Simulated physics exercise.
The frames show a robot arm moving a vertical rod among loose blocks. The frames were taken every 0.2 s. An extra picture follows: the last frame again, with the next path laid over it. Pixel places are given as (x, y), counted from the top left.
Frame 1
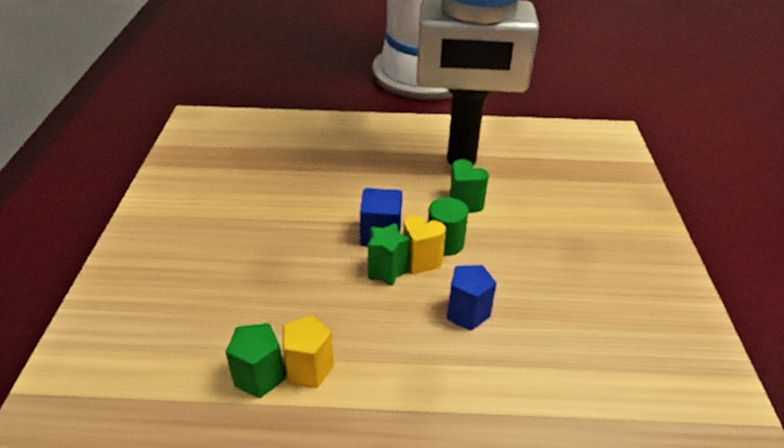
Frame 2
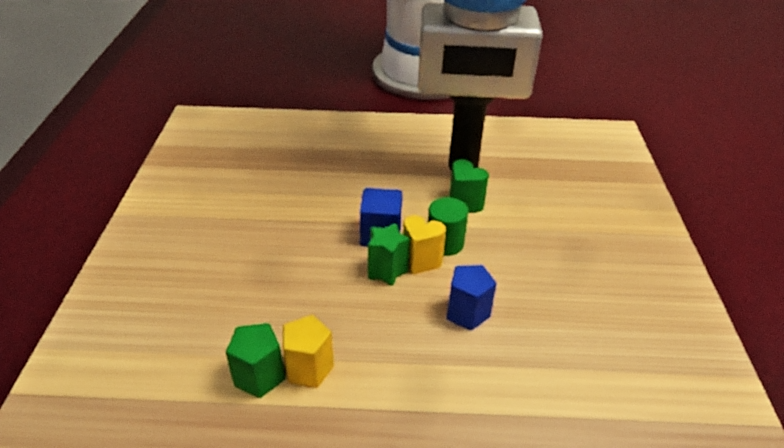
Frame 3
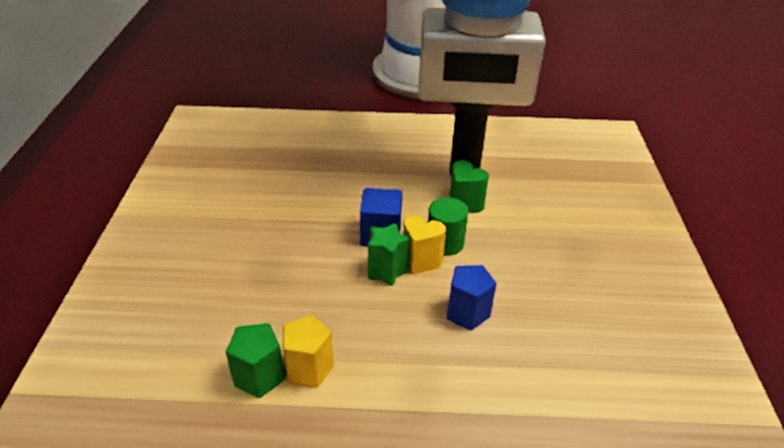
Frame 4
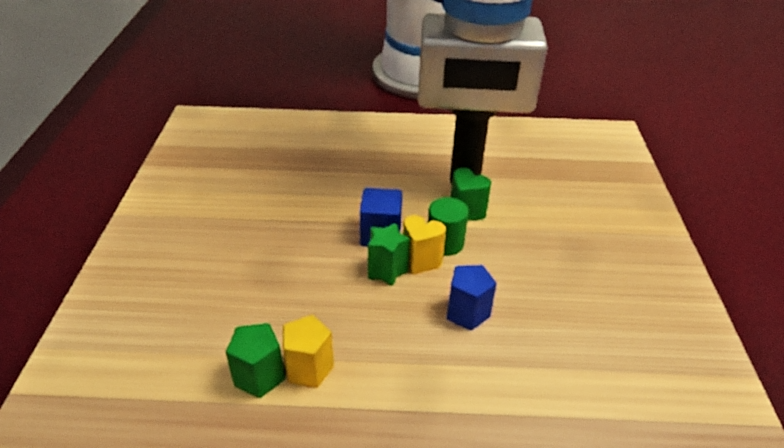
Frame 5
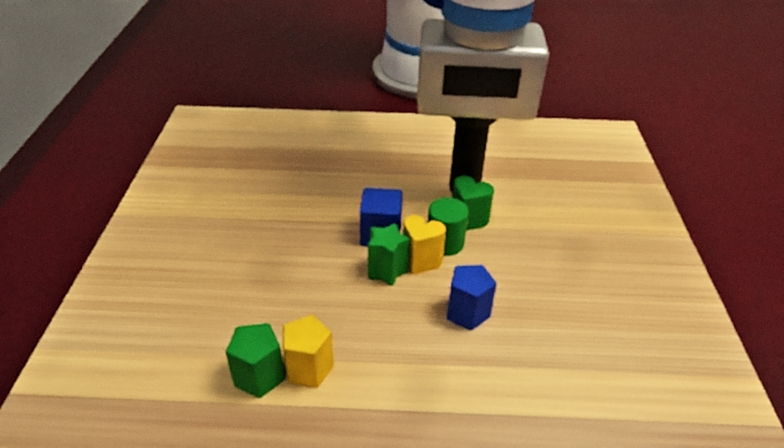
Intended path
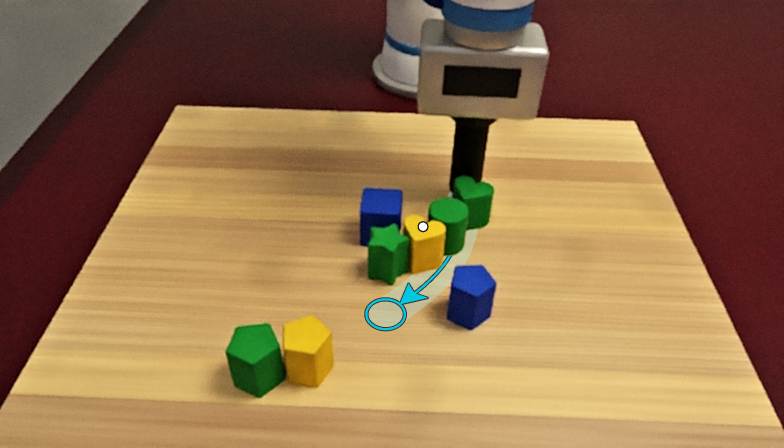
A robot arm's black rod moved slightly forward over a wooden board and nudged the green heart block a little toward the viewer and right, while the other green, yellow and blue blocks stayed still.
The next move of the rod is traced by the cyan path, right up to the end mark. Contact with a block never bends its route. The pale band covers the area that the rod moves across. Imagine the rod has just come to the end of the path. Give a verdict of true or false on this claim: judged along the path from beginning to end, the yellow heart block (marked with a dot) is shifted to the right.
That statement is accurate.
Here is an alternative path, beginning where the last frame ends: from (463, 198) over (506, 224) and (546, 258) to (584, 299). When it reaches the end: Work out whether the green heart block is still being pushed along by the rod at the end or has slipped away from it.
My answer is that the green heart block has slipped off.
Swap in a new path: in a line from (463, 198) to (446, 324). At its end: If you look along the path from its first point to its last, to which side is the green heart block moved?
Its sideways move is to the left.
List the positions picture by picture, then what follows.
The first picture shows rod's lower end at (461, 161); green five-sided block at (252, 341); green star at (387, 236); yellow heart block at (423, 227); green circular block at (449, 209); green heart block at (468, 170).
The second picture shows rod at (463, 168); blocks still.
The third picture shows rod at (464, 175); blocks still.
The fourth picture shows rod at (465, 182); green heart block at (470, 178).
The fifth picture shows rod at (464, 190); green five-sided block at (252, 341); green star at (387, 236); yellow heart block at (423, 227); green circular block at (449, 209); green heart block at (473, 186).
Drawn move, from (463, 198) through (459, 237) and (433, 277) to (386, 314); the dot is on the yellow heart block.
What follows on the original path. One third of the way, rod at (459, 229); green star at (380, 238), turned 15° clockwise; yellow heart block at (414, 233); green circular block at (456, 228); green heart block at (492, 214), turned 90° anticlockwise.
Two thirds of the way, rod at (433, 270); green star at (371, 237), turned 35° clockwise; yellow heart block at (400, 260), turned 90° clockwise; green circular block at (441, 273); green heart block at (493, 216), turned 105° anticlockwise.
At the end, rod at (386, 305); green five-sided block still; green star at (371, 237), turned 35° clockwise; yellow heart block at (343, 291), turned 115° clockwise; green circular block at (431, 294); green heart block at (493, 216), turned 105° anticlockwise.
